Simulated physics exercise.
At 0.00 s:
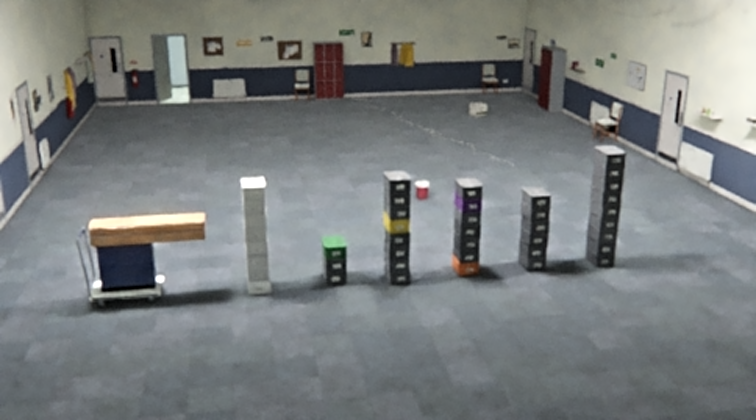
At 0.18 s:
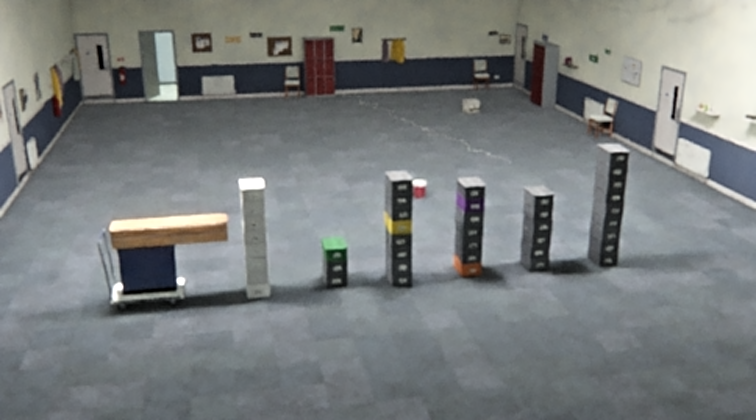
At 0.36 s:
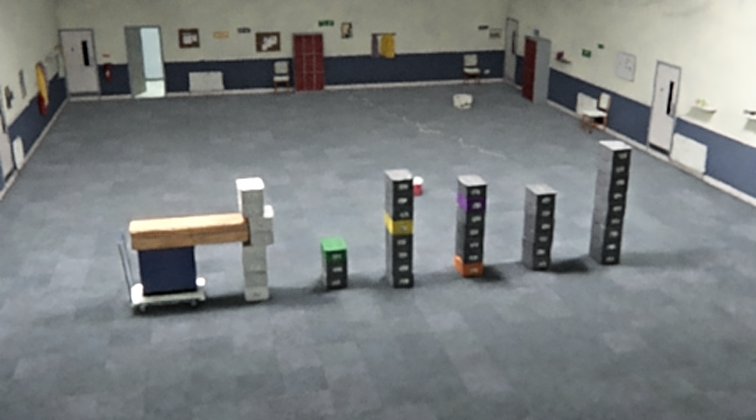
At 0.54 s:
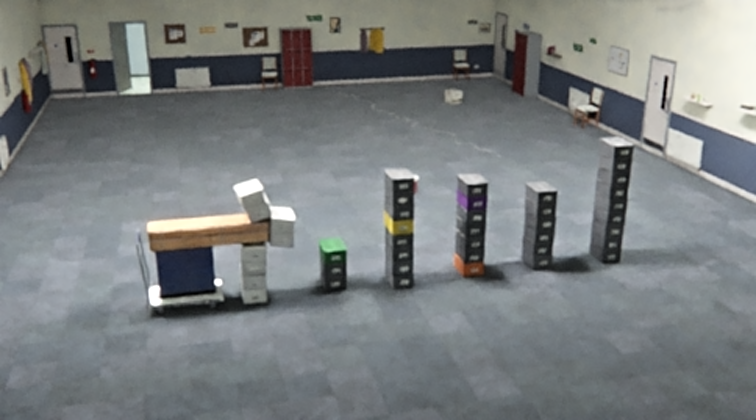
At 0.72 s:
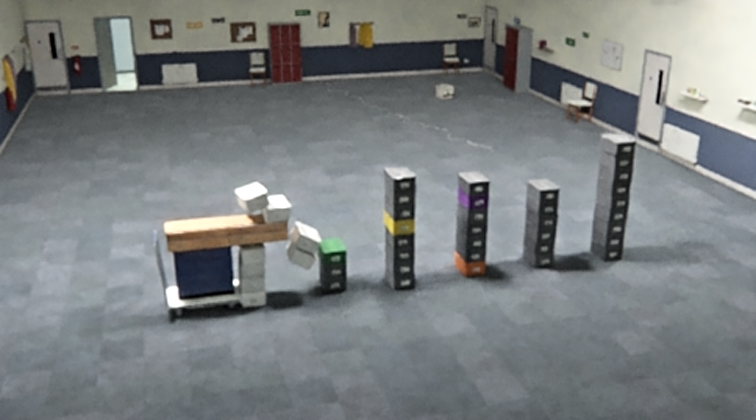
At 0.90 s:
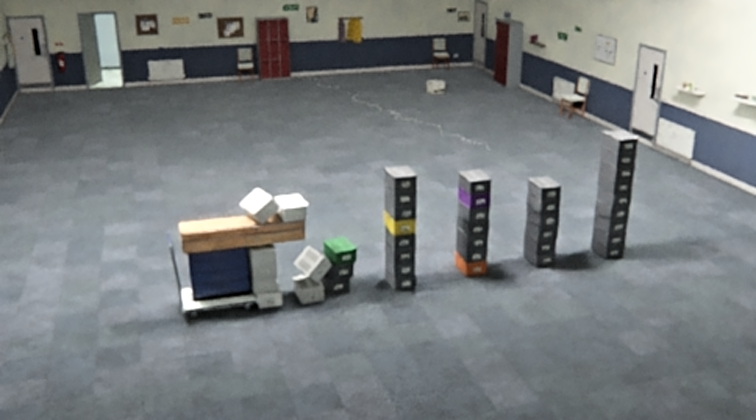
The clip opens on a row of box stacks in a large hall, with a loaded trolley rolling right toward the pale stack. Its jutting case pushes into the stack, knocking middle pieces out to the right while the top ones tilt onto the case. Dislodged pale pieces drop beside the green-topped stack, nudging it.
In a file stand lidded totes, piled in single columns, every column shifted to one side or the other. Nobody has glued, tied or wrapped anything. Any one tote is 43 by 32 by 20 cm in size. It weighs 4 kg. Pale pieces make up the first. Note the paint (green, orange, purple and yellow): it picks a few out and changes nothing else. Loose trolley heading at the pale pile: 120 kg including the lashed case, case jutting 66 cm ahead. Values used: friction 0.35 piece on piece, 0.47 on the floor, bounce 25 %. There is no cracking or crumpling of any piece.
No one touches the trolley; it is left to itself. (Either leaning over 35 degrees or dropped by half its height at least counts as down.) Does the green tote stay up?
No.
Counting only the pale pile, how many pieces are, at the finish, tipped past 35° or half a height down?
Count: 3.
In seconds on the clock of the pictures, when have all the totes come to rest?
About 3.0 s.
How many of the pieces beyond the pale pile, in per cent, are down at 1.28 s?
0 per cent at that moment.
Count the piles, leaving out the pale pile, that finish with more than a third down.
Counted up, you get 1.
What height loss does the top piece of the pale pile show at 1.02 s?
20 cm.
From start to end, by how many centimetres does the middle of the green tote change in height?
Looks like it winds up about 40 centimetres lower.
Around 1.02 s, 3 of the pale pile down; none of the 33 other totes down, 3 disturbed; green tote tipped 5°.
Around 1.28 s, 3 of the pale pile down; none of the 33 other totes down, 3 disturbed; green tote tipped 21°.
Around 1.82 s, 3 of the pale pile down; 2 of the 33 other totes down; green tote tipped 42°, 8 cm lower.
Finally (3.4 s), 3 of the pale pile down; 2 of the 33 other totes down; green tote upside down; yellow tote unmoved; orange tote unmoved. Seen by the last camera, middles, green tote near (409, 261), yellow tote near (401, 222).
